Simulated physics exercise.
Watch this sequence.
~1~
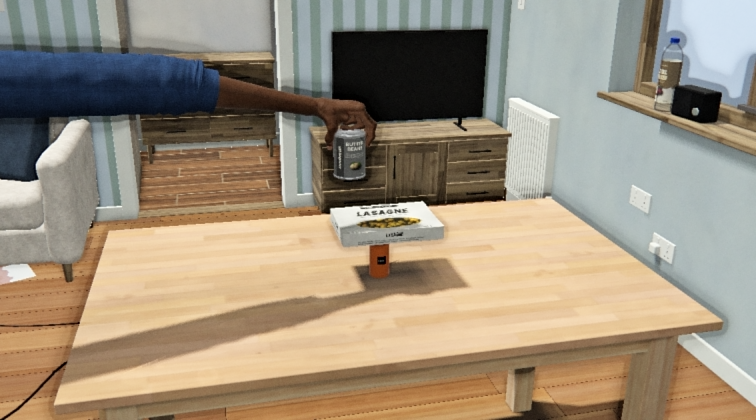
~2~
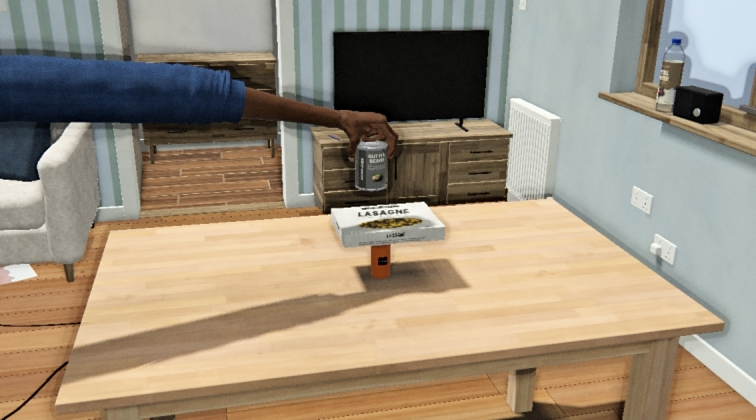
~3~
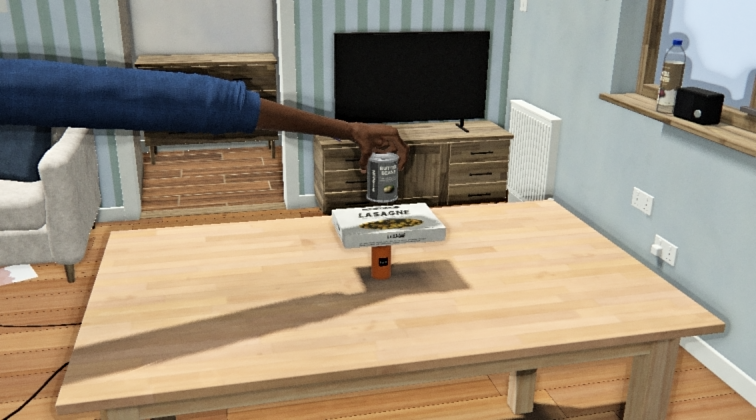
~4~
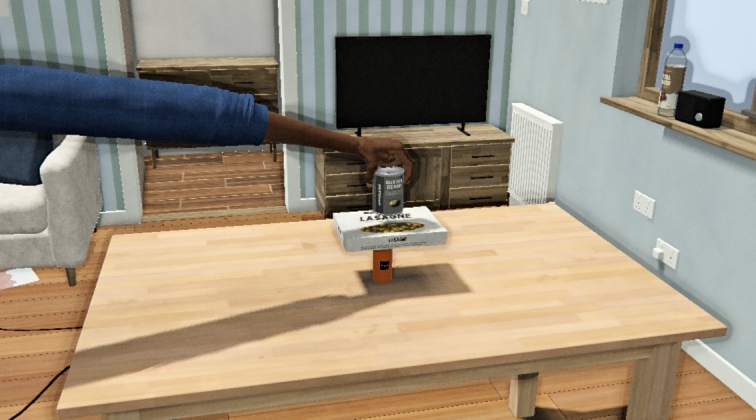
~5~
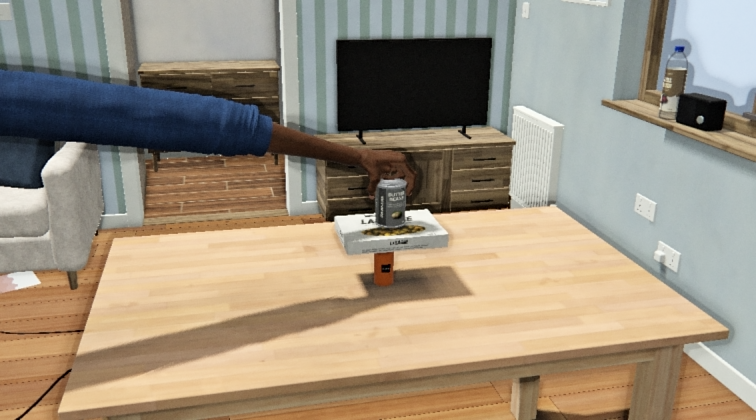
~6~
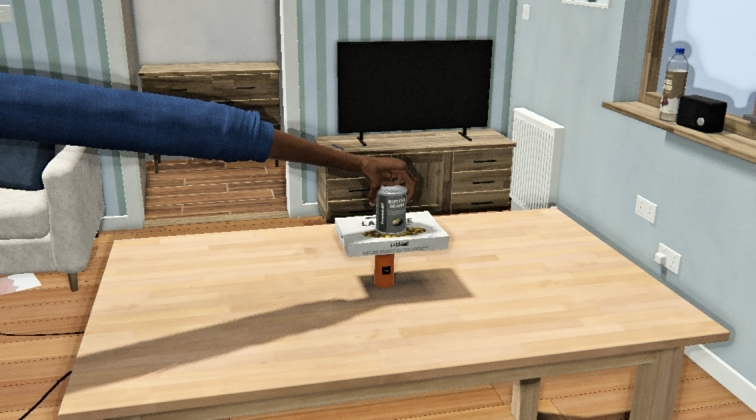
An arm in a blue sleeve lowered a grey tin, moving slightly right, onto a lasagne box balanced on an orange shaker on the wooden table, and the hand kept holding the tin.
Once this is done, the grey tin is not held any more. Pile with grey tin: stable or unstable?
My guess is that nothing will drop.
Then, 0.20 s after the last picture, nothing has stirred.
Then, 0.40 s after the last picture, grey tin resting near (391, 210).
At rest, all 3 in place. Seen from the same camera at the end, grey tin near (391, 210). The stack stays up.
